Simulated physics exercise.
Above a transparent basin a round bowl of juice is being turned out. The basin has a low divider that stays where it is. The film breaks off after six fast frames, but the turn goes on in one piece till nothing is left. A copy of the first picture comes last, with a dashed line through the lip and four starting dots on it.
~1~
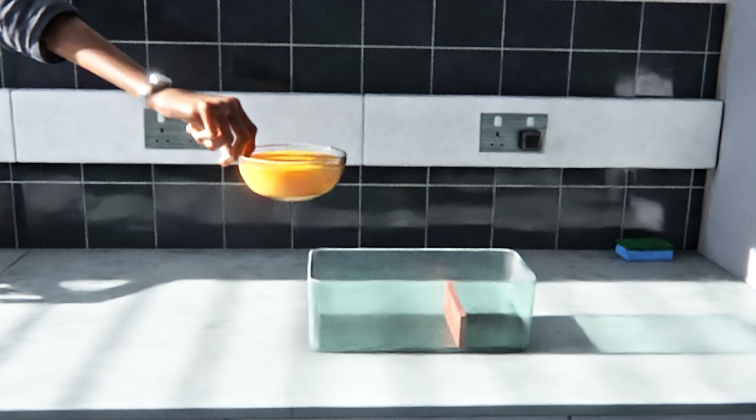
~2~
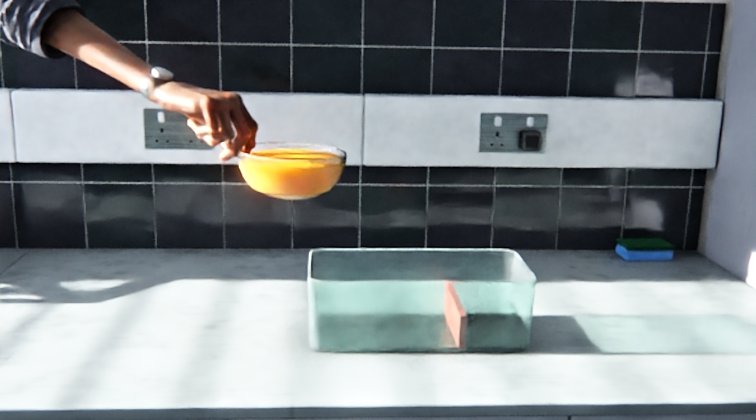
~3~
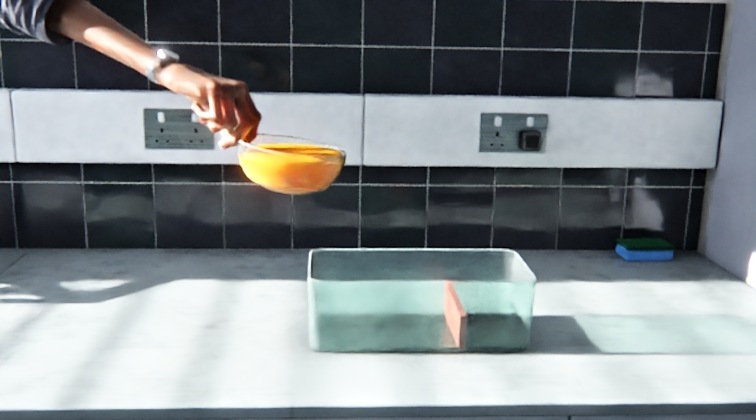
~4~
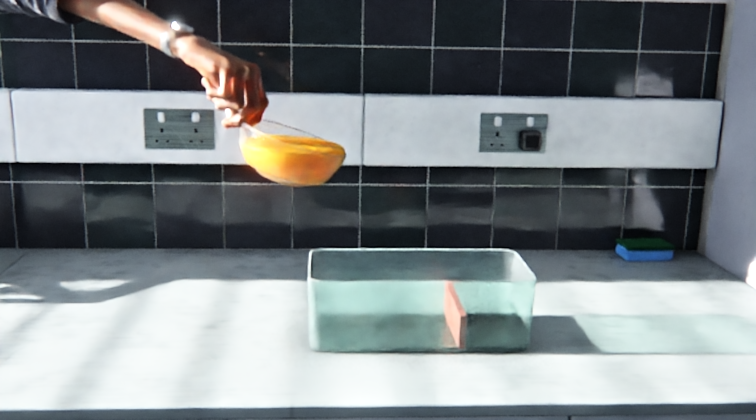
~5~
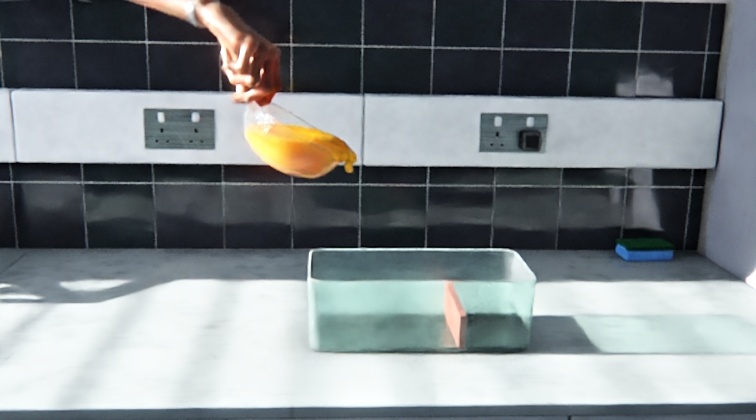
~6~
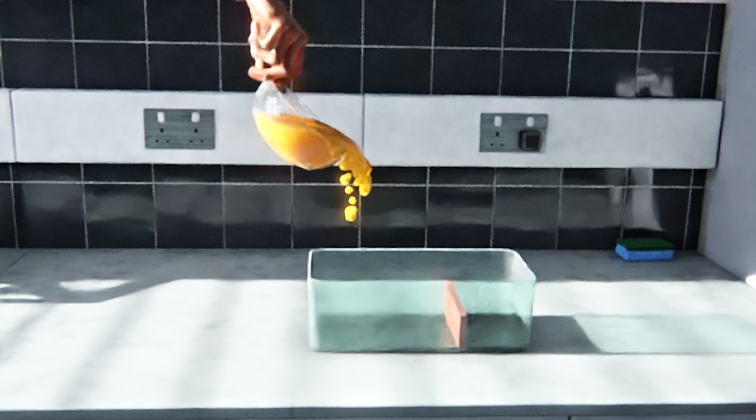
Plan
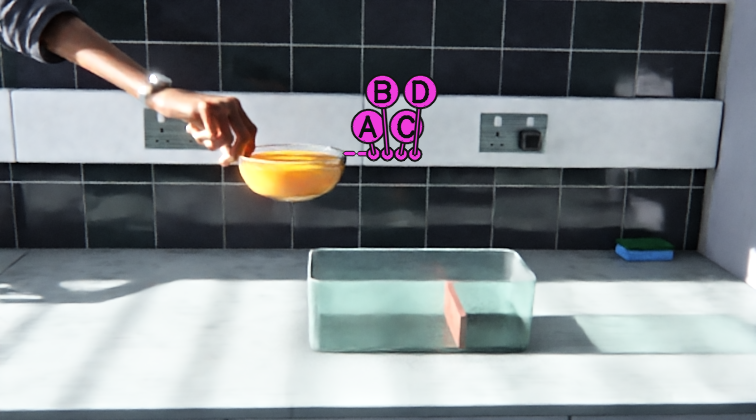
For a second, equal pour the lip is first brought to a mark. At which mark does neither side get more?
The best place is A.
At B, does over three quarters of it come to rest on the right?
No, it does not.
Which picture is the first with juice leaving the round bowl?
In picture 4.
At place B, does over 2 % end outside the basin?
Yes, it does.
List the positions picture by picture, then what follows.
The first picture shows upright, lip at (345, 153); basin from (310, 350) to (529, 348); top of the wall at (455, 298); nothing has left yet.
The second picture shows tipped about 2°, lip at (345, 153); nothing has left yet.
The third picture shows tipped about 8°, lip at (345, 153); nothing has left yet.
The fourth picture shows tipped about 18°, lip at (345, 153); juice is over the lip, down to (345, 153).
The fifth picture shows tipped about 31°, lip at (345, 153); juice is over the lip, down to (349, 168).
The sixth picture shows tipped about 46°, lip at (345, 153); juice is over the lip, down to (350, 216).
In magenta, A at (373, 153); B at (387, 153); C at (401, 154); D at (414, 154).
With A, about 47 % ends left of the wall and 47 % right of it; 6 % is lost outside.
With B, about 30 % ends left of the wall and 65 % right of it; 5 % is lost outside.
With C, about 31 % ends left of the wall and 65 % right of it; 4 % is lost outside.
With D, about 29 % ends left of the wall and 57 % right of it; 14 % is lost outside.
